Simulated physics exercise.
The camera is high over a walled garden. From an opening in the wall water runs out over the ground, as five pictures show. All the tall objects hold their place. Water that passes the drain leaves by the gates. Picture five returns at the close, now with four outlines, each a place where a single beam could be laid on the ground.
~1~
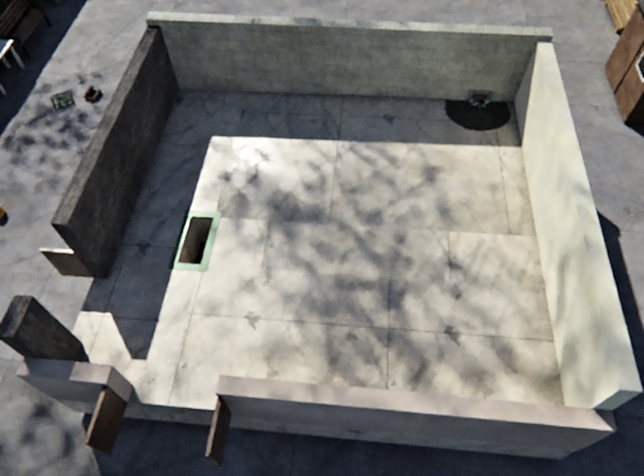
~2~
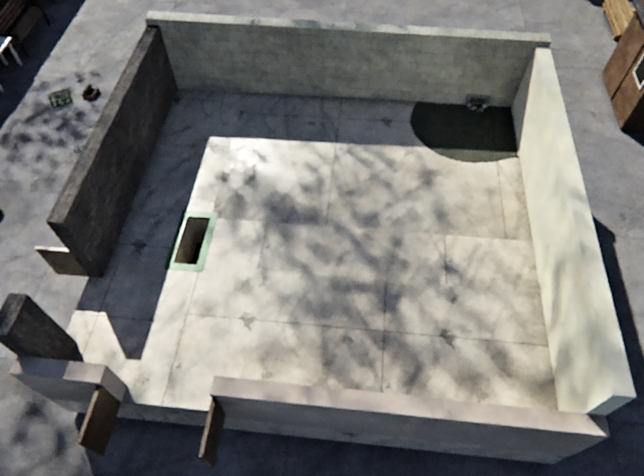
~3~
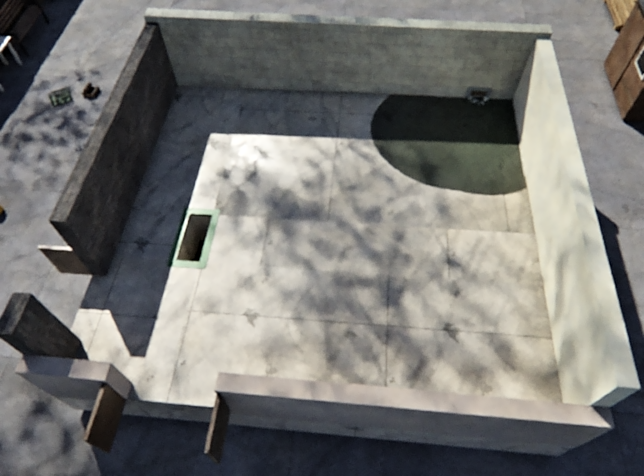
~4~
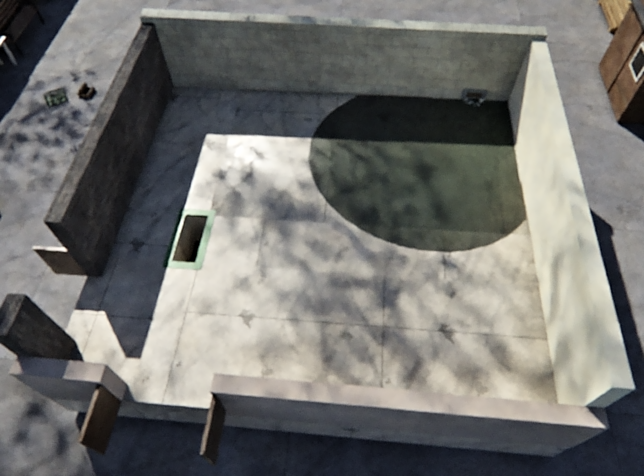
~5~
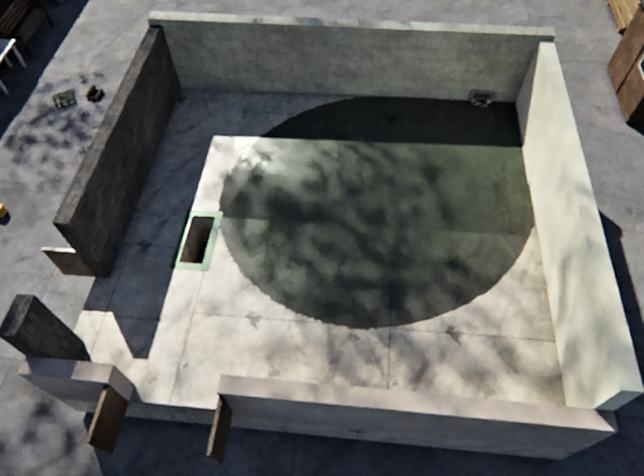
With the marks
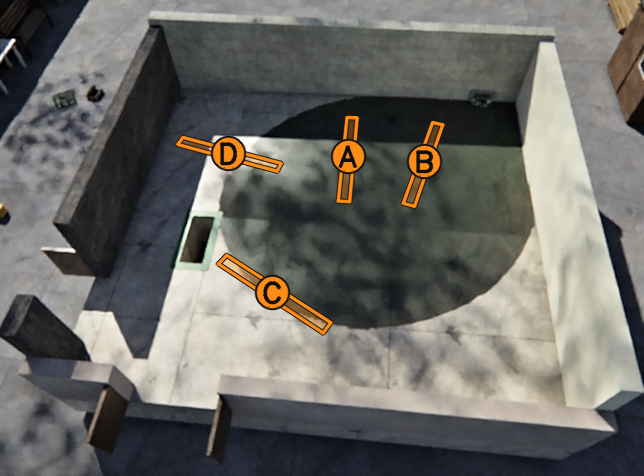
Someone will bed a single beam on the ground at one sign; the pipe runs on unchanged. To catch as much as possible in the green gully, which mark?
Place C.
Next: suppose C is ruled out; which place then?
It is D.
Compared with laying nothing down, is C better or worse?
It is better.
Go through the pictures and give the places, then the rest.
In the first frame, outfall at (479, 96); green gully at (196, 240); open gate at (181, 390); open gate at (96, 310); front seen at (506, 121), 2 % of the ground wet; green gully still dry.
In the second frame, front seen at (462, 157), 6 % of the ground wet; green gully still dry.
In the third frame, front seen at (453, 188), 13 % of the ground wet; green gully still dry.
In the fourth frame, front seen at (334, 204), 26 % of the ground wet; green gully still dry.
In the fifth frame, front seen at (246, 265), 47 % of the ground wet; green gully still dry.
On the marked copy, A from (343, 201) to (352, 117); B from (408, 204) to (437, 123); C from (222, 259) to (327, 327); D from (180, 140) to (279, 167).
For place A, about 10 % of the stream goes into the green gully, about 89 % out by the gates.
For place B, about 12 % of the stream goes into the green gully, about 88 % out by the gates.
For place C, about 51 % of the stream goes into the green gully, about 48 % out by the gates.
For place D, about 23 % of the stream goes into the green gully, about 76 % out by the gates.
